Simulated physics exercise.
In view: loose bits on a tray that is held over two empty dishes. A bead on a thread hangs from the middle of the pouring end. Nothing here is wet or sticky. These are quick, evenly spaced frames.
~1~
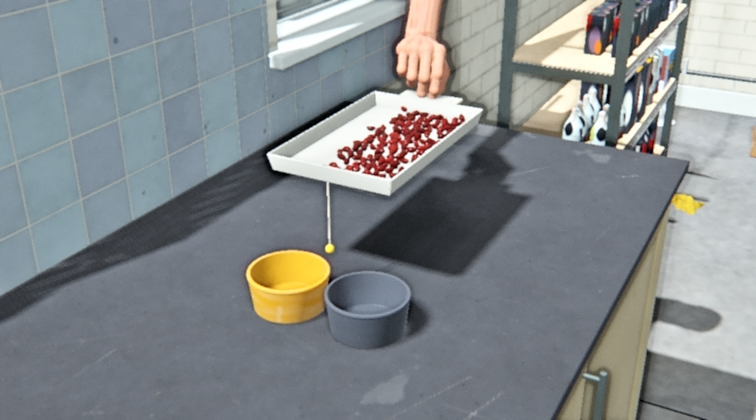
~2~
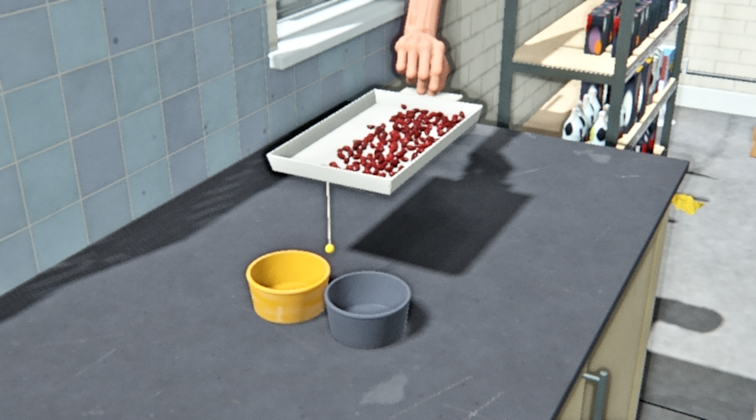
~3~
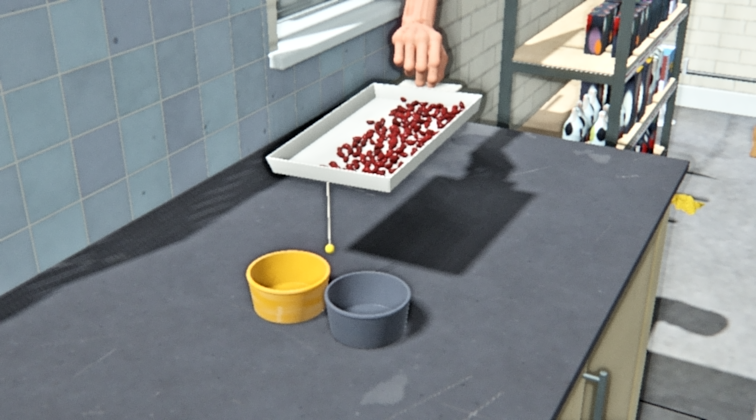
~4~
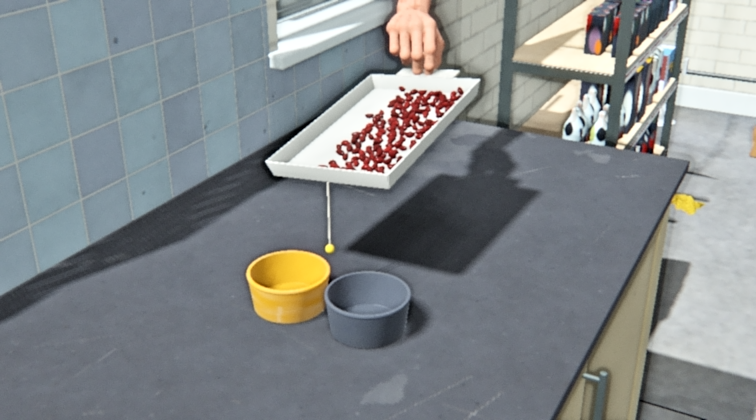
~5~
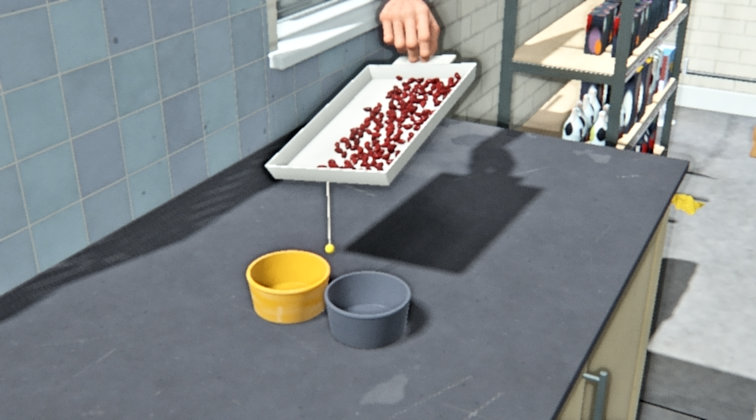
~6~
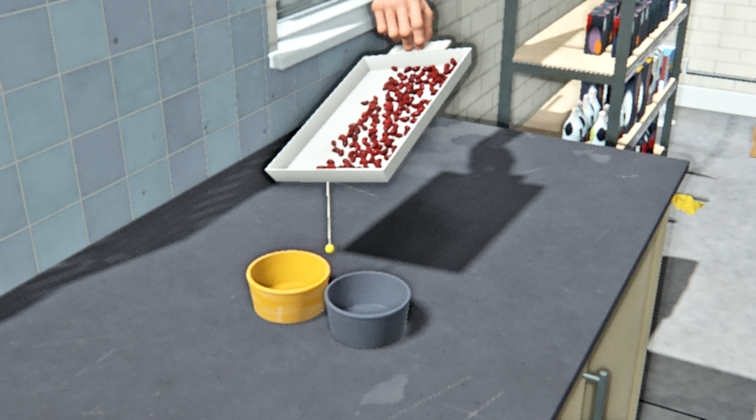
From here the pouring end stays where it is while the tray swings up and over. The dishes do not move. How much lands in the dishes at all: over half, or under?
They take less than half between them.
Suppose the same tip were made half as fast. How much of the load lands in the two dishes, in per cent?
About 20 per cent.
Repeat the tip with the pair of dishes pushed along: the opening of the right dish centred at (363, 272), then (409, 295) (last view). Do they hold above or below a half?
First most of it, then less than half.
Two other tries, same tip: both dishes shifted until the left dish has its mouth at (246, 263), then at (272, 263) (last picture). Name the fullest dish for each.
The first try: The dish on the left. The second: Left.
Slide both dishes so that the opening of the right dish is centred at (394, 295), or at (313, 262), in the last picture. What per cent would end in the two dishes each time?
Roughly 0 per cent, and 60 per cent.
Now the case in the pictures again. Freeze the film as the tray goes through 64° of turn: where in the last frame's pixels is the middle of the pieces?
At about (296, 158).
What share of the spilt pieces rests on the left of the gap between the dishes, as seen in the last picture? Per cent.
Close to 100 per cent.
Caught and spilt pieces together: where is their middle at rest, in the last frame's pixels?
Near (265, 277).
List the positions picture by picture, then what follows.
The first frame shows corners of the pouring end at (273, 153) and (389, 178), level; middle of the load at (397, 139), kidney beans; left dish at (267, 303); right dish at (347, 327); bead on its thread at (330, 249).
The second frame shows corners of the pouring end at (273, 154) and (389, 178), level; middle of the load at (397, 137).
The third frame shows corners of the pouring end at (272, 157) and (388, 176), tipped barely, lowest at the left corner; middle of the load at (397, 132).
The fourth frame shows corners of the pouring end at (271, 160) and (386, 173), tipped a little, lowest at the left corner; middle of the load at (395, 125).
The fifth frame shows corners of the pouring end at (271, 164) and (384, 170), tipped clearly, lowest at the left corner; middle of the load at (393, 117).
The sixth frame shows corners of the pouring end at (270, 168) and (381, 167), tipped clearly, lowest at the left corner; middle of the load at (390, 110); left dish at (267, 303); right dish at (347, 327).
Soon after the last picture, tray tipped steeply; nearly all on the tray; a small part in the air.
A little later, tray tipped past a quarter turn; about a quarter on the tray; a small part in the left dish; about half outside both; a small part in the air.
Later still, tray tipped past a quarter turn; a small part in the left dish; most outside both.
At rest, tray tipped past a quarter turn; none in the right dish; a small part in the left dish; most outside both.
